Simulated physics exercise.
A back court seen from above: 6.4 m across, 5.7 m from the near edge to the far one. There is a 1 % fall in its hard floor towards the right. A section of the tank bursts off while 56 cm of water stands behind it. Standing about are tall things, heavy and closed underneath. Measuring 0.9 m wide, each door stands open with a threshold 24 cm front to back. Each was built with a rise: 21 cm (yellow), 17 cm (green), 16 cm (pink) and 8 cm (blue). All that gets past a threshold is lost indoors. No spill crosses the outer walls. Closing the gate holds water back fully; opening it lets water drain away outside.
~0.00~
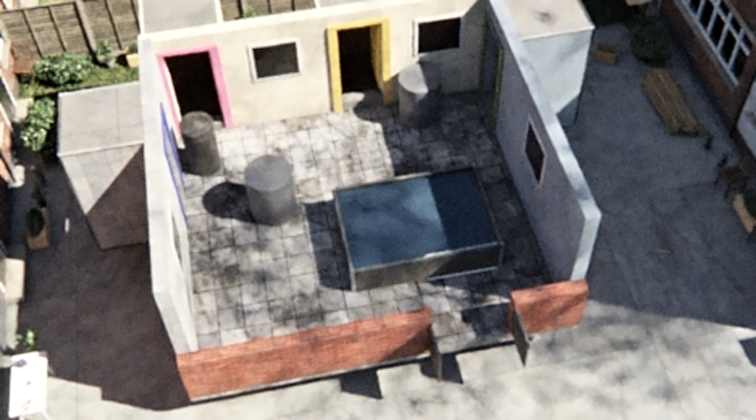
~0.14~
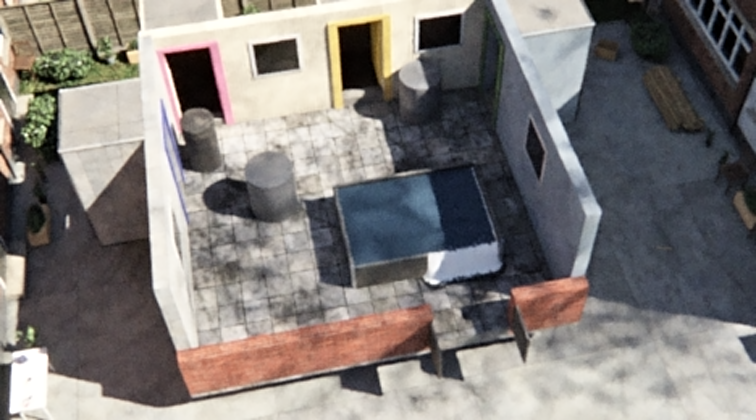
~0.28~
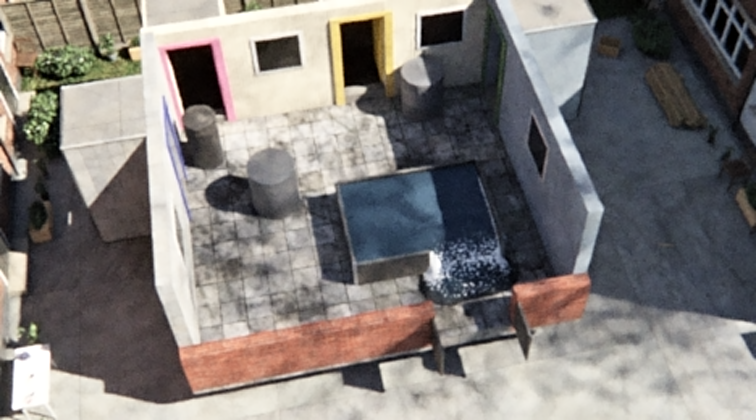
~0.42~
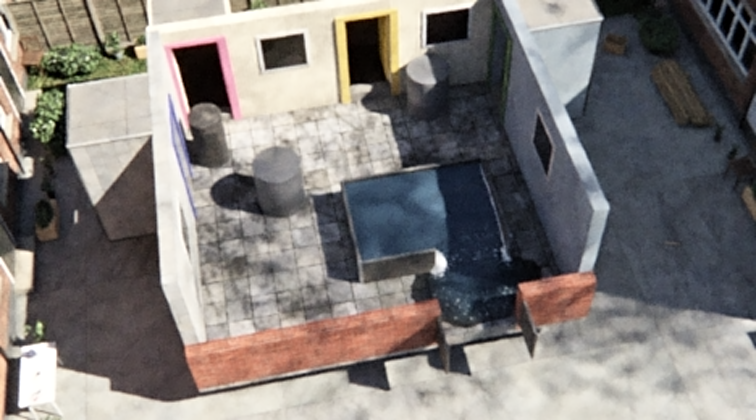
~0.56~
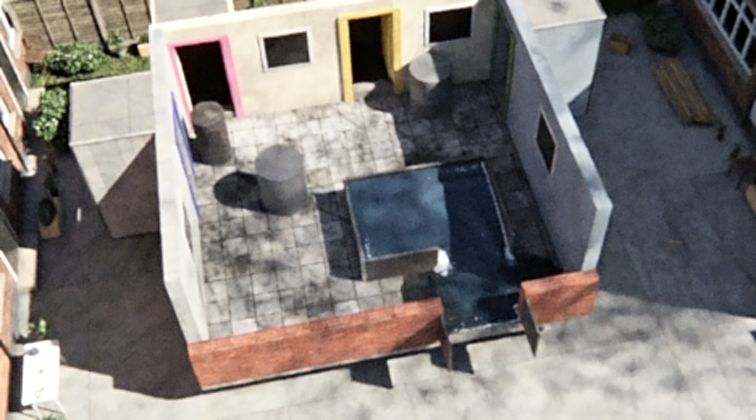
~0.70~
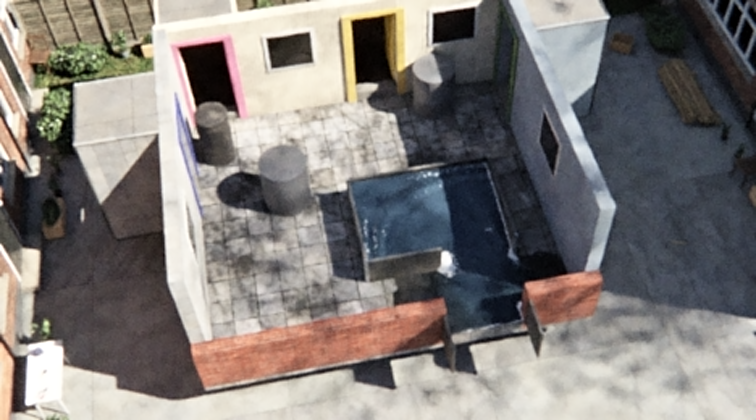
In a walled back court seen from above, the front right part of a tank burst open, and water poured out, foaming at first, then spread darkly across the paving near the low brick wall.
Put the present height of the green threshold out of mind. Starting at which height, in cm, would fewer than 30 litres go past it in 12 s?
Starting at roughly 11 cm.
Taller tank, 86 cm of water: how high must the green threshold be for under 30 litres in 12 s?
Roughly 19 cm high.
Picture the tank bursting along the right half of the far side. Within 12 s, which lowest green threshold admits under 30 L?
Some 32 cm.
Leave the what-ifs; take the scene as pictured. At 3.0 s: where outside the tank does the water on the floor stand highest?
Near (563, 302).
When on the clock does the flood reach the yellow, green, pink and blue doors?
Yellow 4.5 s, green 3.0 s, pink not in the 12 s, blue not in the 12 s.
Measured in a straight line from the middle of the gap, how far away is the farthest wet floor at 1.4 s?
Near 3.0 m, more or less.
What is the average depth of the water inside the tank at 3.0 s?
Around 26 centimetres.
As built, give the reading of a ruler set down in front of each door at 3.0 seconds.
Centimetres: Yellow = 0, green = 1, pink = 0, blue = 0.
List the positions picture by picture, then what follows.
The tank at (416, 219) is whole and still, 56 cm deep; the green door at (491, 78) is dry, in the first frame.
The gap is at (463, 262), the front 0.3 m out at (431, 285); the back of the tank holds 56 cm, in the second frame.
The front is at (442, 300), 0.7 m from the gap at (465, 259); 0.9 m2 of floor is wet, 56 cm left at the back, in the third frame.
The gap is at (471, 258), the front 1.2 m out at a hidden place; the back of the tank holds 56 cm, in the fourth frame.
The gap is at (473, 256), the front 1.4 m out at a hidden place; the back of the tank holds 54 cm, in the fifth frame.
The front is at a hidden place, 1.4 m from the gap at (477, 256); 3.0 m2 of floor is wet, 49 cm left at the back; the green door at (505, 68), 4.1 m from the gap, is still 4.0 m from the nearest water, in the sixth frame.
After 1.4 s water covers 10 % of the floor, deepest (51 cm) near (573, 300); it has not reached the green door.
After 3.0 s water covers 20 % of the floor, deepest (30 cm) near (563, 302); it has not reached the green door.
After 12.0 s water covers 60 % of the floor, deepest (9 cm) near (573, 300); 9 cm at the green door, 3 litres in over its 17 cm threshold.
At the green door as built, the water arrived by 3.1 s and peaked near 17 cm at 6.2 s.
Run again over the same 12 s with other heights there, 46 litres in over 9.5 cm, 11 litres over 13.5 cm. The limit of 30 litres is kept from about 11 cm up.
